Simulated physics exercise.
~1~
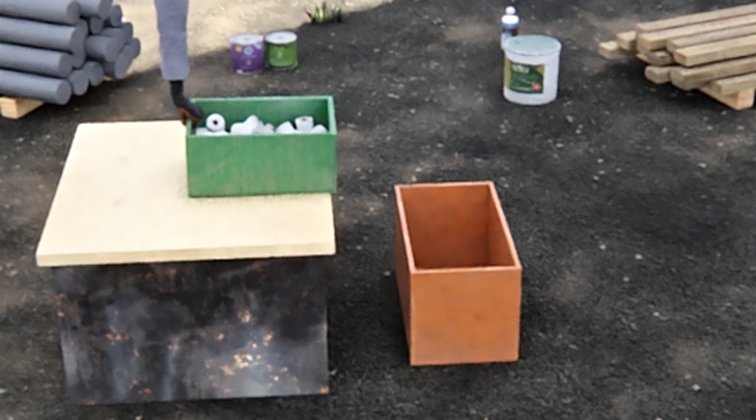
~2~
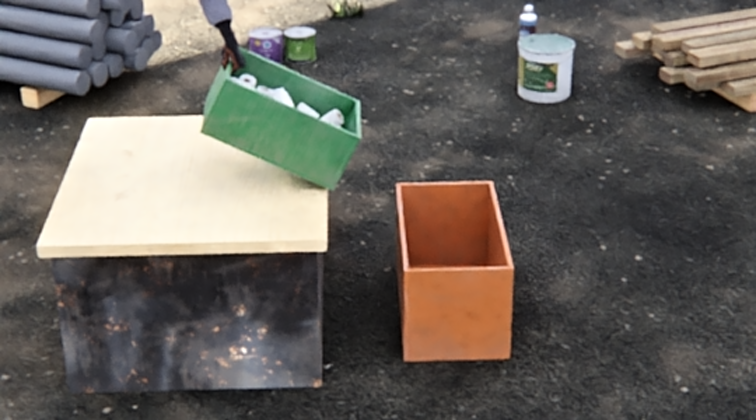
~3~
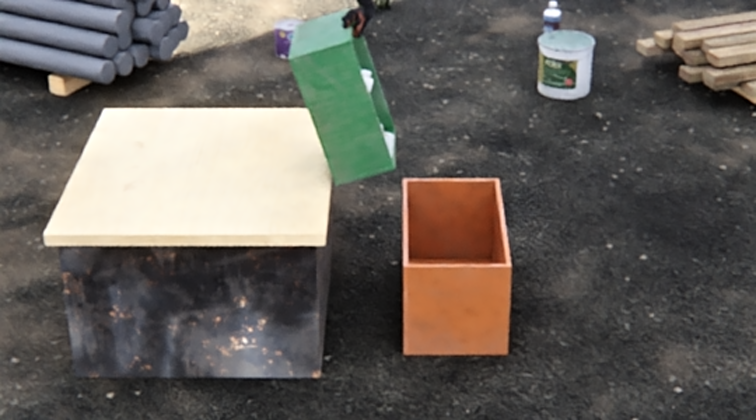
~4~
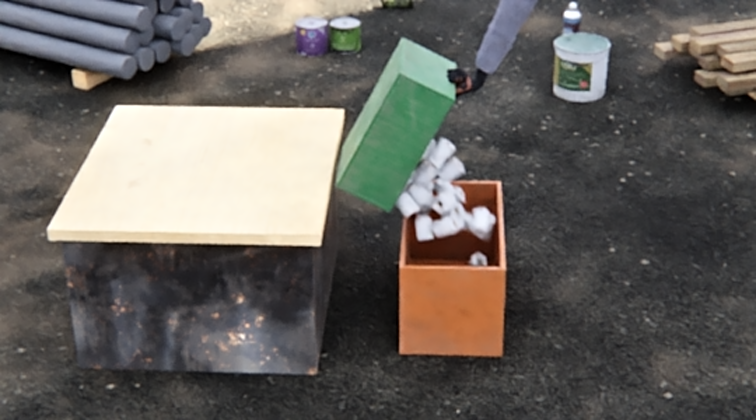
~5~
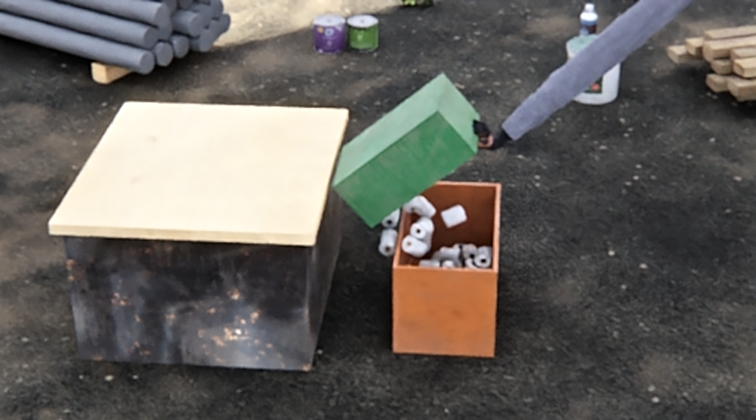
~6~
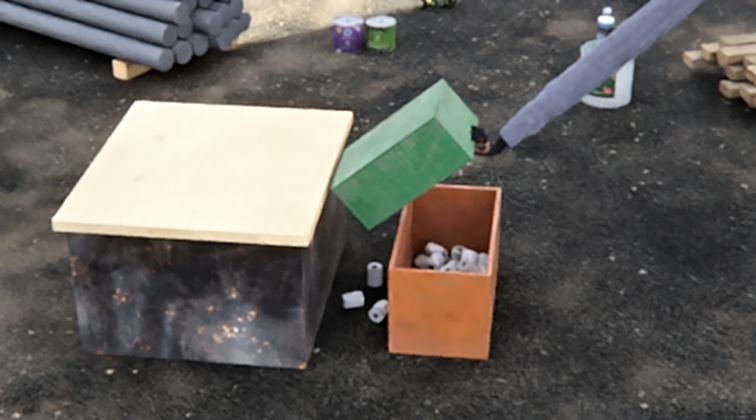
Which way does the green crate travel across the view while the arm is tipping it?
The green crate moves to the right, from the top of the bench towards the orange box.
